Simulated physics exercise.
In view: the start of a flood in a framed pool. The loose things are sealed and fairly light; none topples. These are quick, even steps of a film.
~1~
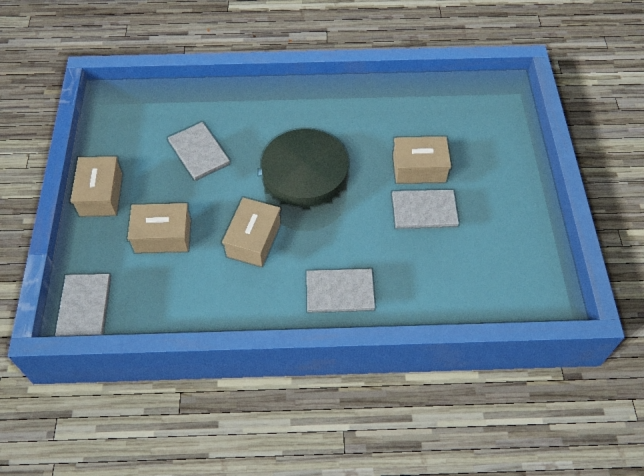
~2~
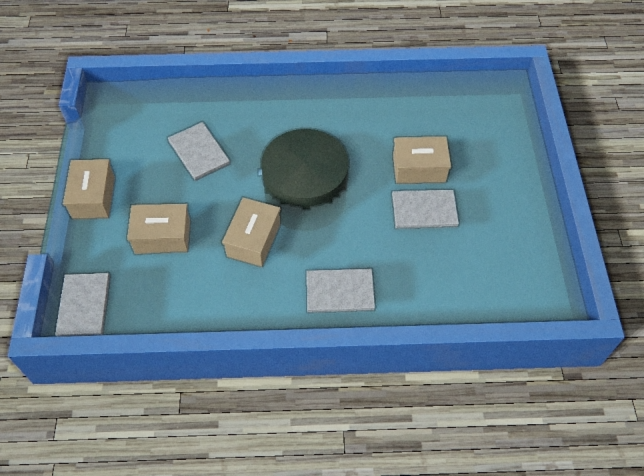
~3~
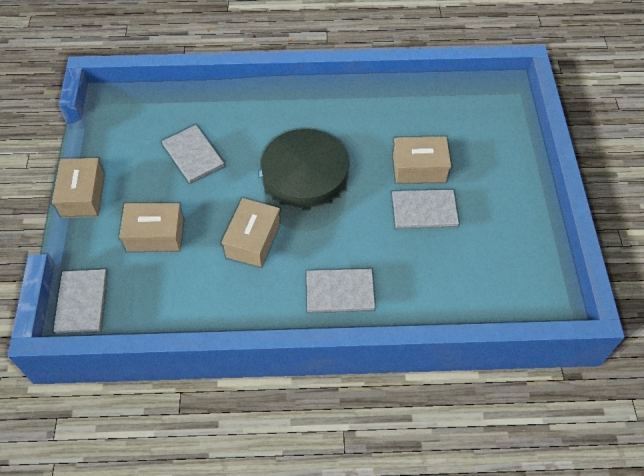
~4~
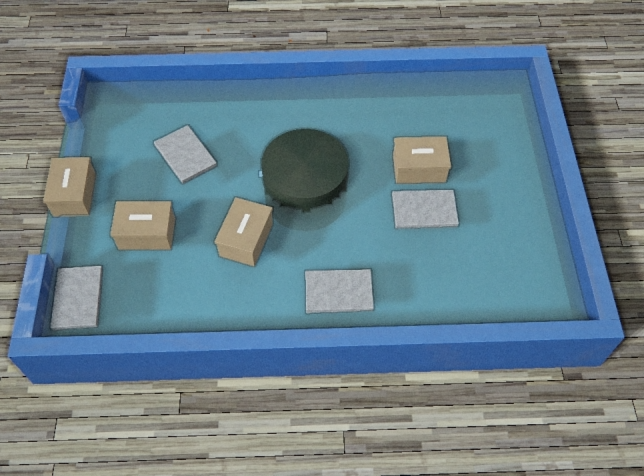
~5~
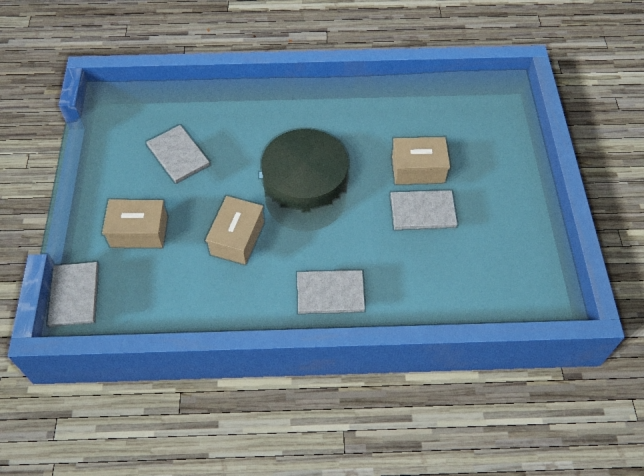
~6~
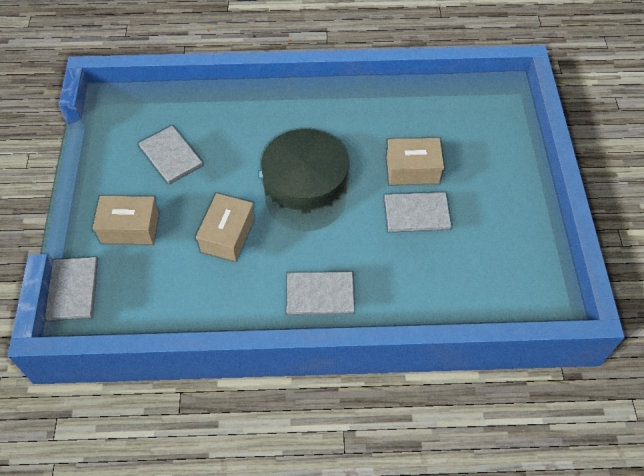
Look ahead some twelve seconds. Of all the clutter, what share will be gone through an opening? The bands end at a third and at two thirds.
Share: From one to two thirds.
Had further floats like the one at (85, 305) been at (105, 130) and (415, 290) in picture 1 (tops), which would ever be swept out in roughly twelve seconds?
In that order: Out, still in.
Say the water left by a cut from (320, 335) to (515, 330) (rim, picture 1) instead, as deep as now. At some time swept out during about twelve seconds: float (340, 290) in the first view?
Answer: Through.
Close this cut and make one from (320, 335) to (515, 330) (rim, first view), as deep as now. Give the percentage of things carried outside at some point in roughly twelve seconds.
Some 10 per cent.
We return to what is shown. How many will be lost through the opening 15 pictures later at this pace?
The number is 3.
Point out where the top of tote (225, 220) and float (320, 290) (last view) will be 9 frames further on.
Close to (174, 207) and (272, 294).
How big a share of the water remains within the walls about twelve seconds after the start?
Roughly 70 per cent.
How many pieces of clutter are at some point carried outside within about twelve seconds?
That makes 3.
A moment on, 1 of 8 are out; 7 afloat.
Next, 2 of 8 are out; 6 afloat.
Later, 3 of 8 are out; 5 afloat.
In the end, 3 of 8 are out; 5 afloat.
